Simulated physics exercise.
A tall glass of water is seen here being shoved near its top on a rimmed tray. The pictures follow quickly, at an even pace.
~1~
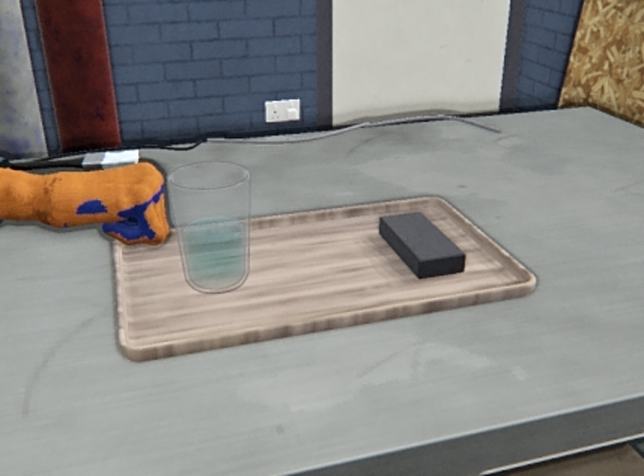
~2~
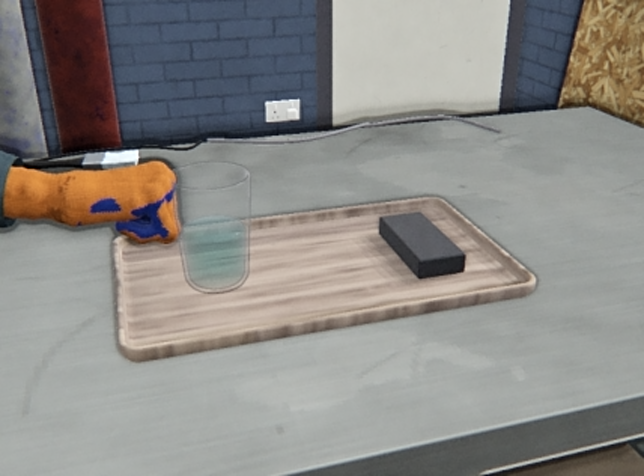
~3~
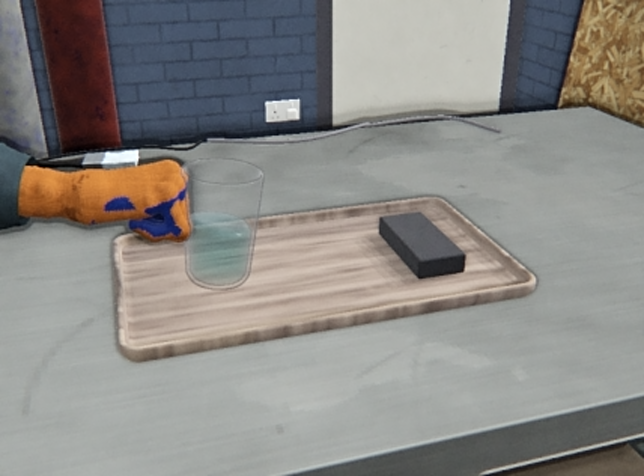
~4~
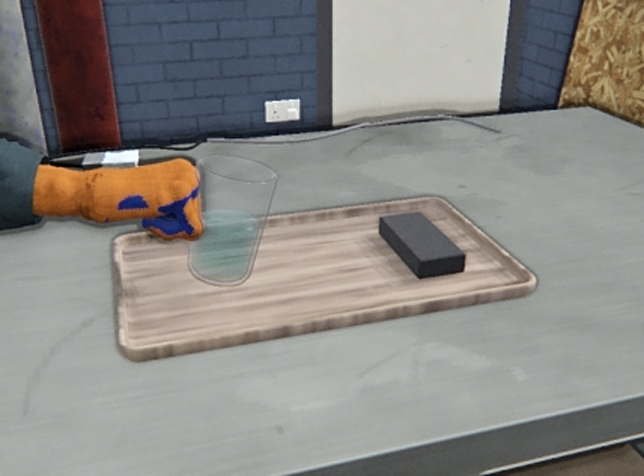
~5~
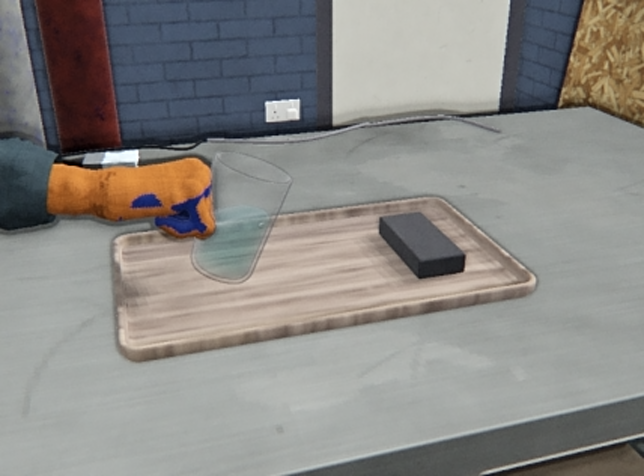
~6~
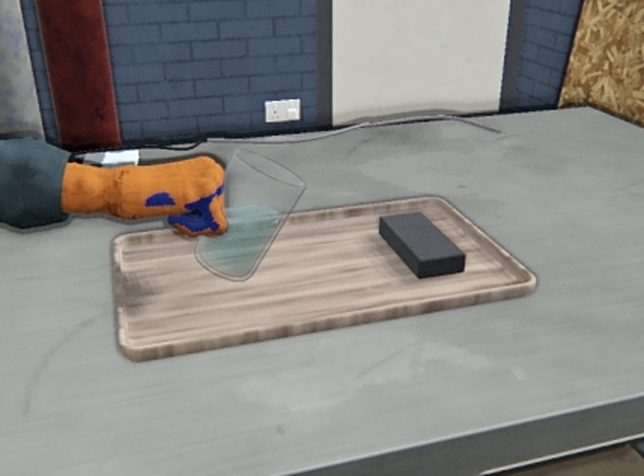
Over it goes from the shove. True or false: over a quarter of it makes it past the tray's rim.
False.
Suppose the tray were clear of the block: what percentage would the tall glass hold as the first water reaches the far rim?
50 percent or so.
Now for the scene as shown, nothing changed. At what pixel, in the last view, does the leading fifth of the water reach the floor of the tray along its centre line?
Around (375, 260).
A moment on, the tall glass is falling and 100 per cent is in the glass, 0 on the tray and 0 above or beyond its rim.
Next, the tall glass lies on its side and 85 per cent is in the glass, 8 on the tray and 8 above or beyond its rim.
Then the tall glass lies on its side and 41 per cent is in the glass, 35 on the tray and 24 above or beyond its rim.
Later the tall glass lies on its side and 20 per cent is in the glass, 67 on the tray and 12 above or beyond its rim.
Finally, 89 per cent is held by tray and glass, 11 is off the tray.
